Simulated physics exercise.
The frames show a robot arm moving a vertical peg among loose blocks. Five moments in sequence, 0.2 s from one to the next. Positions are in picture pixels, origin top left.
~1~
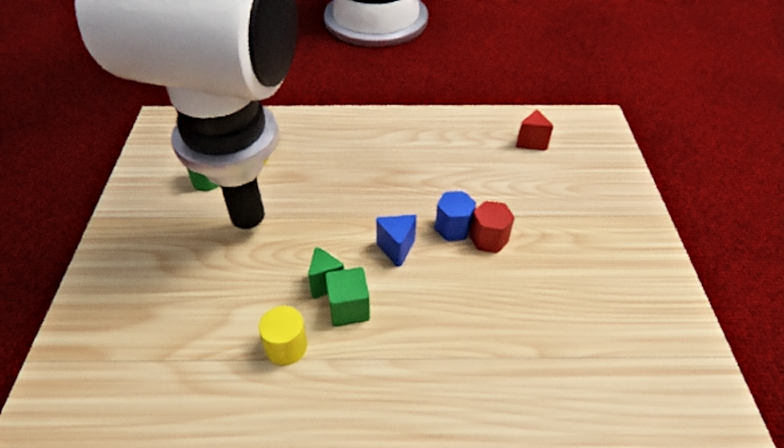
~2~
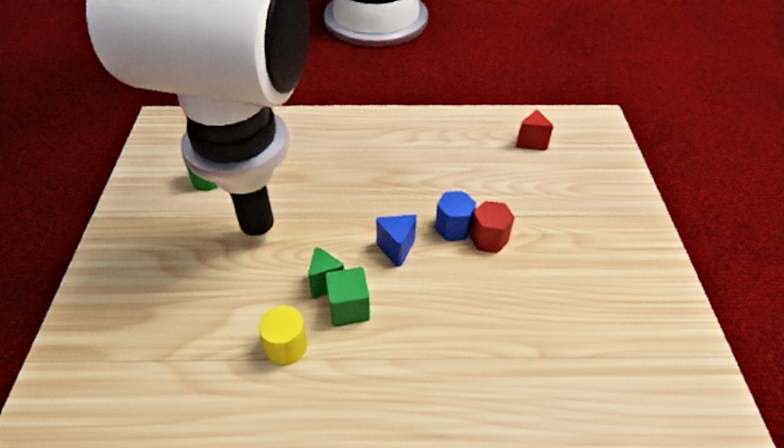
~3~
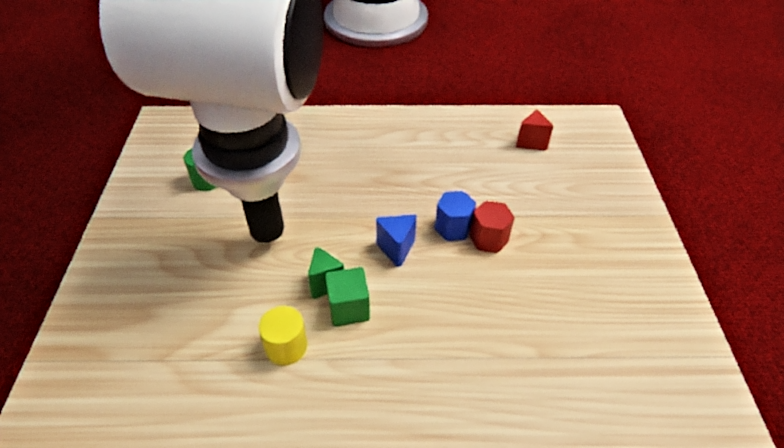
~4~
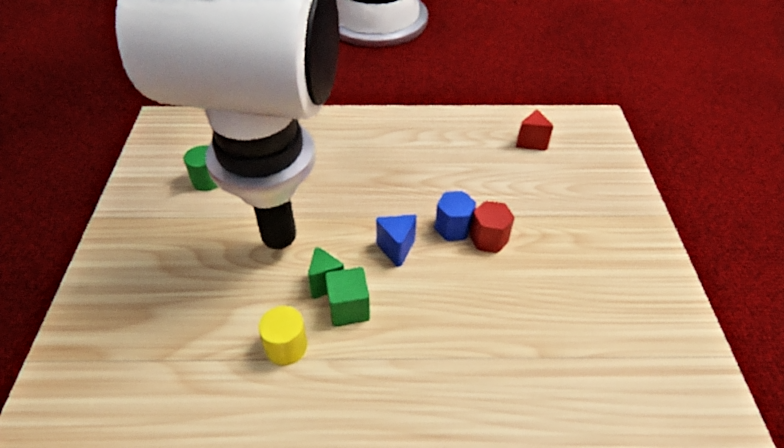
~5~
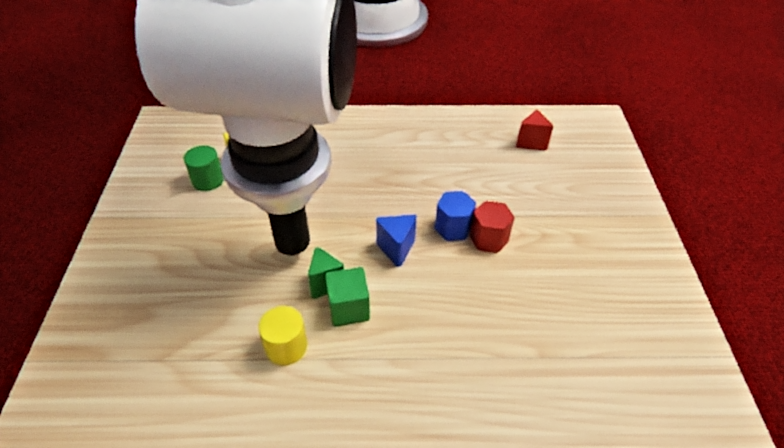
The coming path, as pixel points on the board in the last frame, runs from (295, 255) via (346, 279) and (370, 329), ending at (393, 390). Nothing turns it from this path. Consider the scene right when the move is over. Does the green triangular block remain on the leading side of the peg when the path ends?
I'd say yes.
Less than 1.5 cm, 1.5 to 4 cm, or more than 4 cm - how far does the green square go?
Shift of over 4 cm.
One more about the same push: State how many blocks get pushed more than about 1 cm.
I'd say two blocks get shifted by more than about 1 cm.
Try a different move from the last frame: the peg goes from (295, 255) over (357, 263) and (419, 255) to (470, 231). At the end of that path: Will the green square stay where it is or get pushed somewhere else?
The green square changes place.
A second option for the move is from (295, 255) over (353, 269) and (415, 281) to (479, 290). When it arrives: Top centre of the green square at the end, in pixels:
Around pixel (353, 305).
What follows on the original path. One third of the way, peg (346, 268); green triangular block (349, 286), turned 35° clockwise; green square (360, 317), turned 20° clockwise.
Two thirds of the way, peg (370, 319); green triangular block (376, 336), turned 65° clockwise; green square (359, 367), turned 55° clockwise.
At the end, peg (393, 380); green triangular block (398, 405), turned 90° clockwise; green square (351, 385), turned 80° clockwise; blue triangular block still.
